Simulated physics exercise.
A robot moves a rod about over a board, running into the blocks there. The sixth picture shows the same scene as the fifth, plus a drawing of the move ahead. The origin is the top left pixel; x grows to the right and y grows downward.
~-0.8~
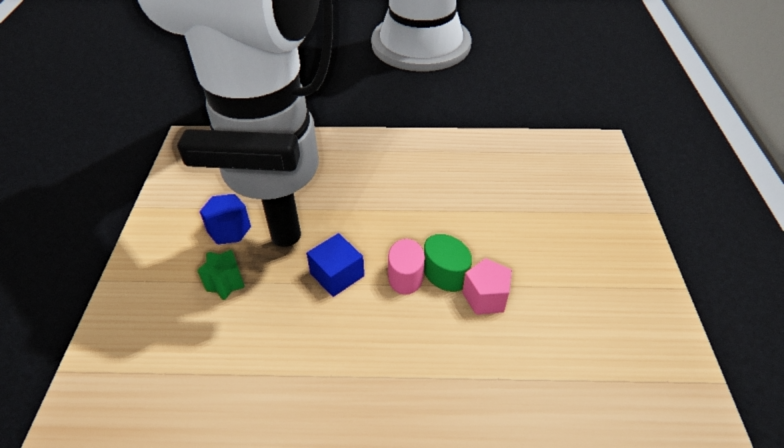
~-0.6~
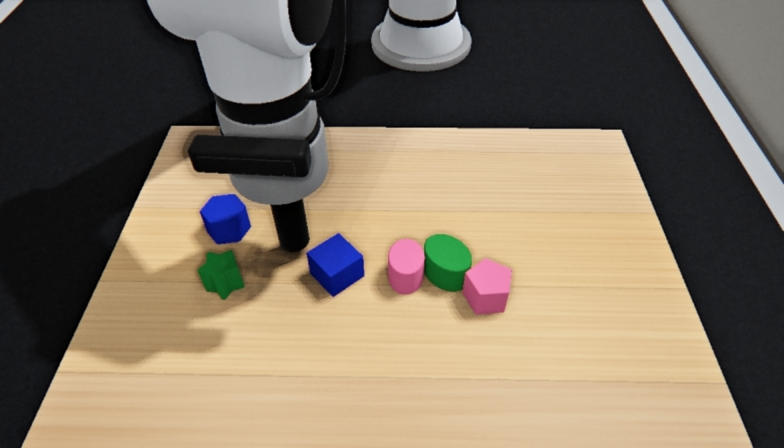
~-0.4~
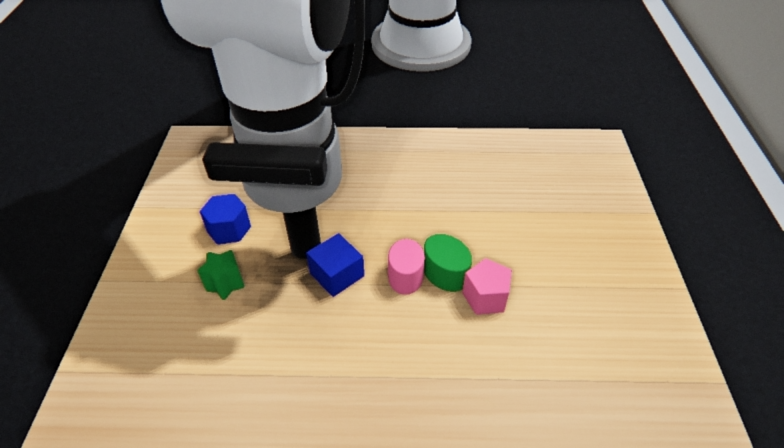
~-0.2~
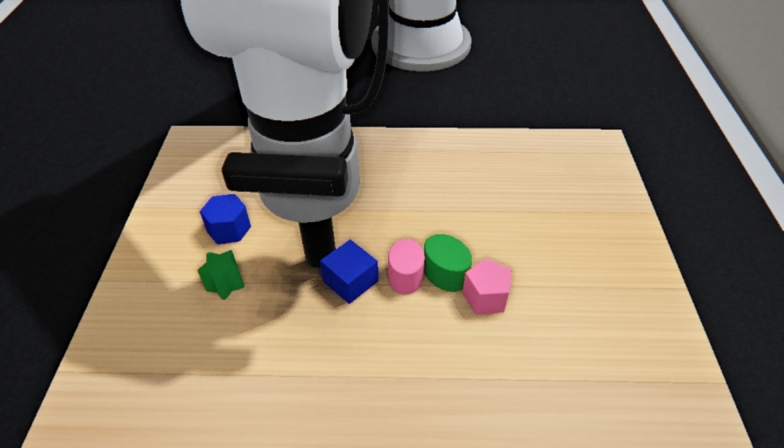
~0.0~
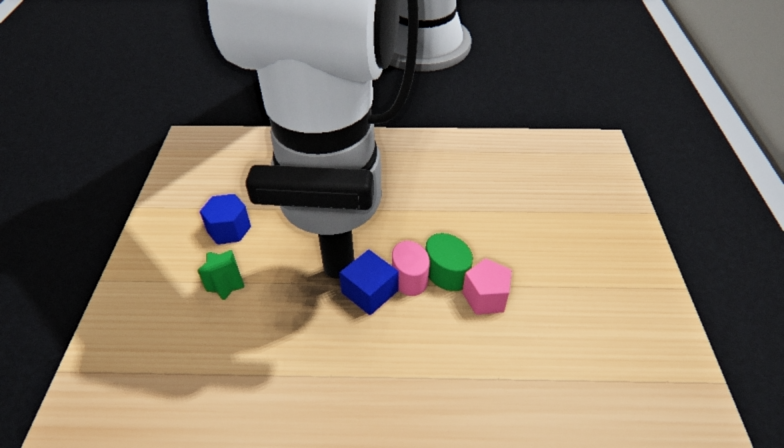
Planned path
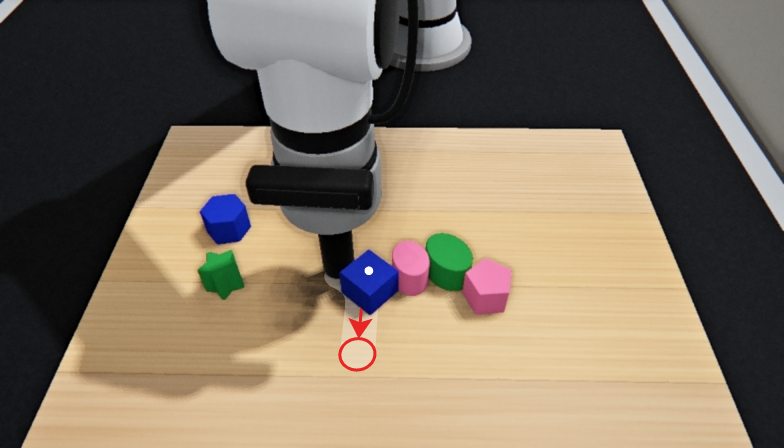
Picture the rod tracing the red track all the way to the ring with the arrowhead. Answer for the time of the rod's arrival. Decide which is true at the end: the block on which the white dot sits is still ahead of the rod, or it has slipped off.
Answer: Slipped away.
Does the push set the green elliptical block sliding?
My answer is no.
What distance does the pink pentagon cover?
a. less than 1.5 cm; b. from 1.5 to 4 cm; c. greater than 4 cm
Option a.
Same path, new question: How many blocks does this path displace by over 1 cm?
My forecast: 1.
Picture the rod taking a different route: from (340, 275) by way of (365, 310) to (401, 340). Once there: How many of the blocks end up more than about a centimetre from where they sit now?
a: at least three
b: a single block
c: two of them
(b)
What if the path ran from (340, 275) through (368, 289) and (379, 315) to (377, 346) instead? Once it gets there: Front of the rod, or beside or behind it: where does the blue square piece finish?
Looking at the end of the path, the blue square piece has slipped free of the rod.
The line goes from (340, 275) over (361, 294) and (360, 323) to (357, 354); the dot is on the blue square piece.
On the path given first. Halfway along, rod (361, 301); blue square piece (398, 297), turned 25° anticlockwise.
At the end, rod (357, 346); blue square piece (400, 300), turned 40° anticlockwise; pink elliptical block unmoved; green elliptical block unmoved; pink pentagon unmoved.
